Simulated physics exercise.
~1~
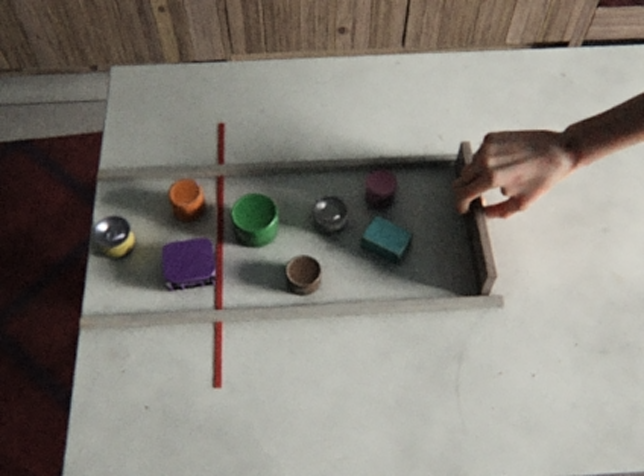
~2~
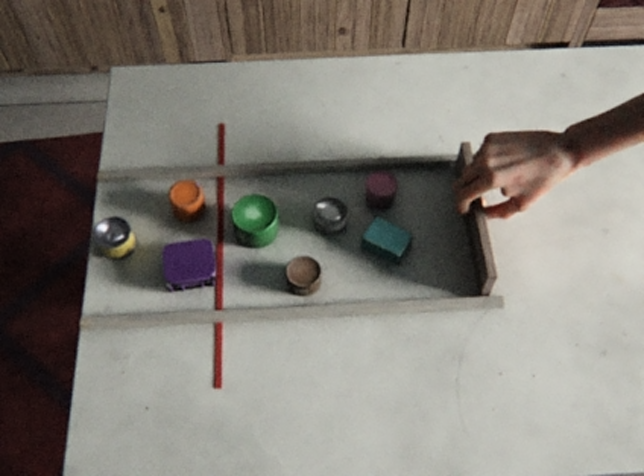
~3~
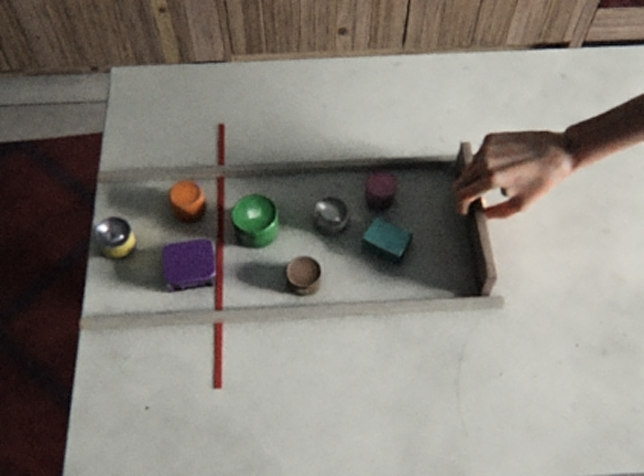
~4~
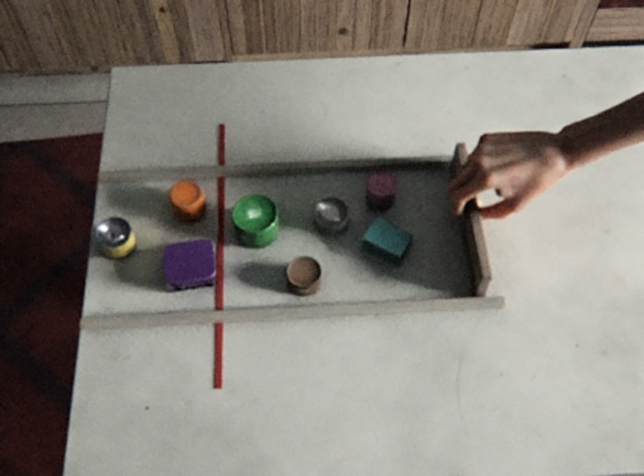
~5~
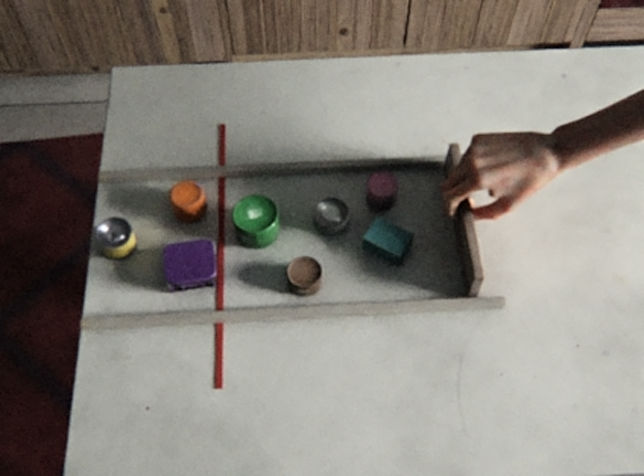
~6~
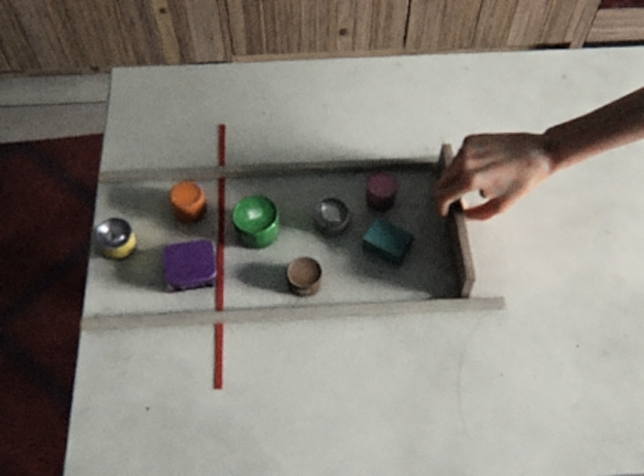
A hand at the right slides a wooden board slowly leftward along a walled channel on a pale tabletop, seen from above by a still camera. Left of a red strip sit a yellow-and-silver tin, an orange lid and a purple case; right of it are a green tub, grey tin, brown round piece, pink pot and teal block. The board moves a short way, while the objects stay in place.
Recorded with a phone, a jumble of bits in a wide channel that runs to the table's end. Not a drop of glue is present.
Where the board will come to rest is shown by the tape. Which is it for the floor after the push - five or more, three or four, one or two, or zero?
Gone: Not a single one.
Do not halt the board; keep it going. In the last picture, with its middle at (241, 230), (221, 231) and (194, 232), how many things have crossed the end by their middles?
First 0, then 0, then 0.
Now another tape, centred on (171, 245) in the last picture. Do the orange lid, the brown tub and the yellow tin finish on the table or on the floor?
Here the orange lid is not lost; the brown tub is not lost; last, the yellow tin ends up off.
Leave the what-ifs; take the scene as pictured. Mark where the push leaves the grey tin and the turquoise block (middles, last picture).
For the grey tin it's (186, 209), and for the turquoise block it's (206, 239).
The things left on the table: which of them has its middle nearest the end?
The yellow tin.
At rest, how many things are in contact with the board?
It ends up touching 3.
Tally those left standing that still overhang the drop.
So the number is 0.
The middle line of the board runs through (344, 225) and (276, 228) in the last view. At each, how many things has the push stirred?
That makes 3 at the first spot and 6 at the second.
Soon after, none off yet; yellow tin at rest near (116, 239); orange lid at rest near (188, 202); purple case at rest near (191, 266).
Then, none off yet; yellow tin at rest near (116, 239); orange lid at rest near (188, 202); purple case moved a little near (175, 277).
At rest, the number that fall off is zero.
